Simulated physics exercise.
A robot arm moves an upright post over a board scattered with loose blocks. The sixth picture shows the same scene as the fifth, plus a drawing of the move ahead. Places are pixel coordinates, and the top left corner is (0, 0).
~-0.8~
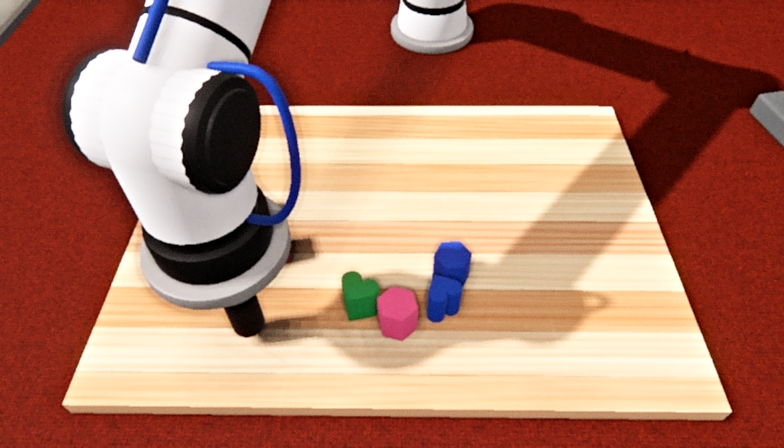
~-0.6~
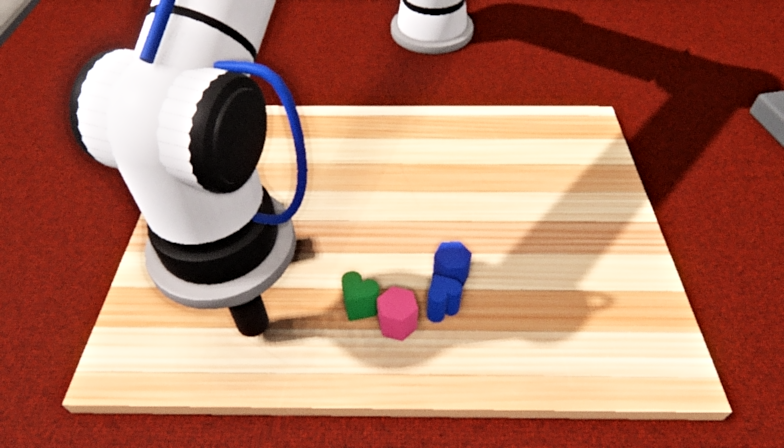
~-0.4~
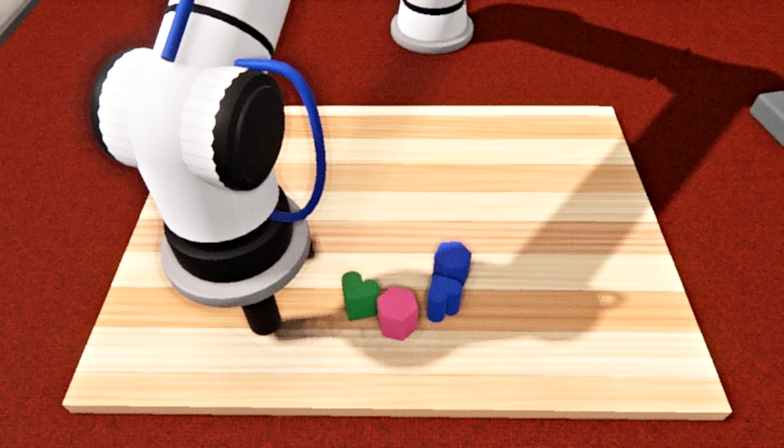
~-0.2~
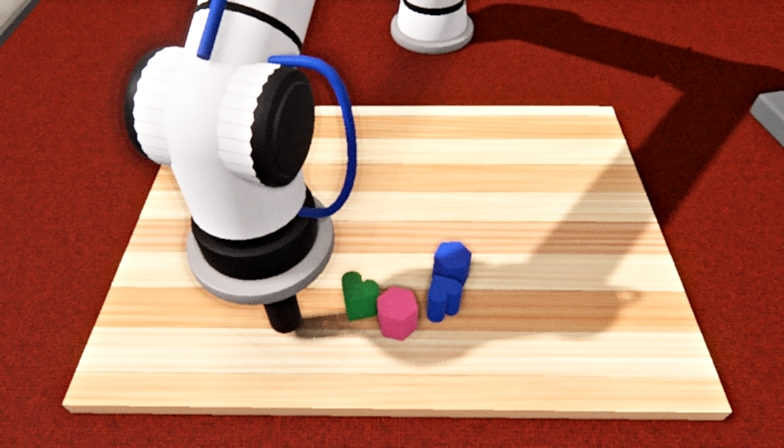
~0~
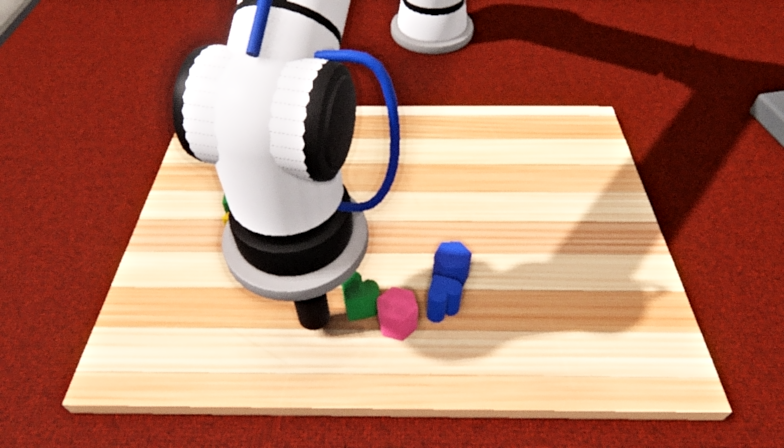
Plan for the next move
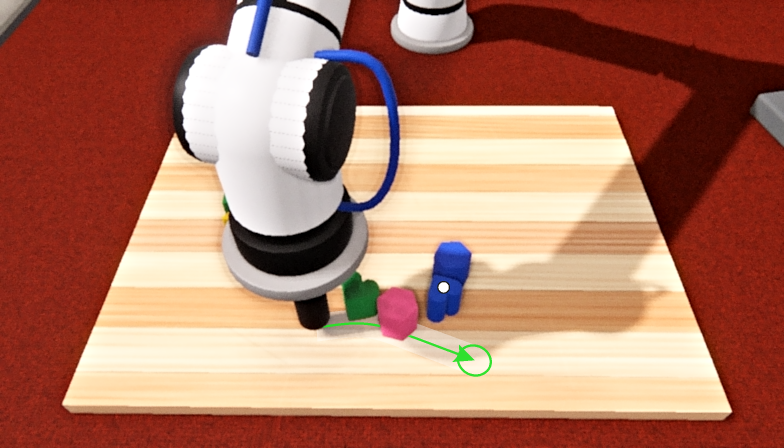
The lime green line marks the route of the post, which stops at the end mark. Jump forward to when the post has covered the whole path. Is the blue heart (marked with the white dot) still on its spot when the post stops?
No, that is not what happens.
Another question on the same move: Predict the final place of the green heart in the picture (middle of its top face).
Answer: (379, 278).
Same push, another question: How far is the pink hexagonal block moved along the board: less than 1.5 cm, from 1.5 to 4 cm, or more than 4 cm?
Distance: More than 4 cm.
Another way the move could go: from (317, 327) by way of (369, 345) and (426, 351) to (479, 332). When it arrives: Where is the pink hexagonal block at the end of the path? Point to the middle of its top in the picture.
If I read the scene right, the answer is (419, 300).
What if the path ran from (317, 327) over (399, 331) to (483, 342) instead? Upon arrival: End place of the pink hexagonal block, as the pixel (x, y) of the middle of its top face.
For the centre of its top, I'd go with (510, 297).
Path on the board, from (317, 327) by way of (370, 324) and (422, 340) to (474, 360); the dot is on the blue heart.
On the path given first. One third of the way, post (371, 315); green heart (378, 278), turned 65° anticlockwise; pink hexagonal block (406, 303).
Two thirds of the way, post (423, 332); green heart (379, 278), turned 65° anticlockwise; pink hexagonal block (461, 317); blue heart (467, 287), turned 75° anticlockwise.
At the end, post (476, 351); green heart (379, 278), turned 65° anticlockwise; pink hexagonal block (505, 319), turned 40° anticlockwise; blue heart (467, 287), turned 75° anticlockwise; blue hexagonal block in place.
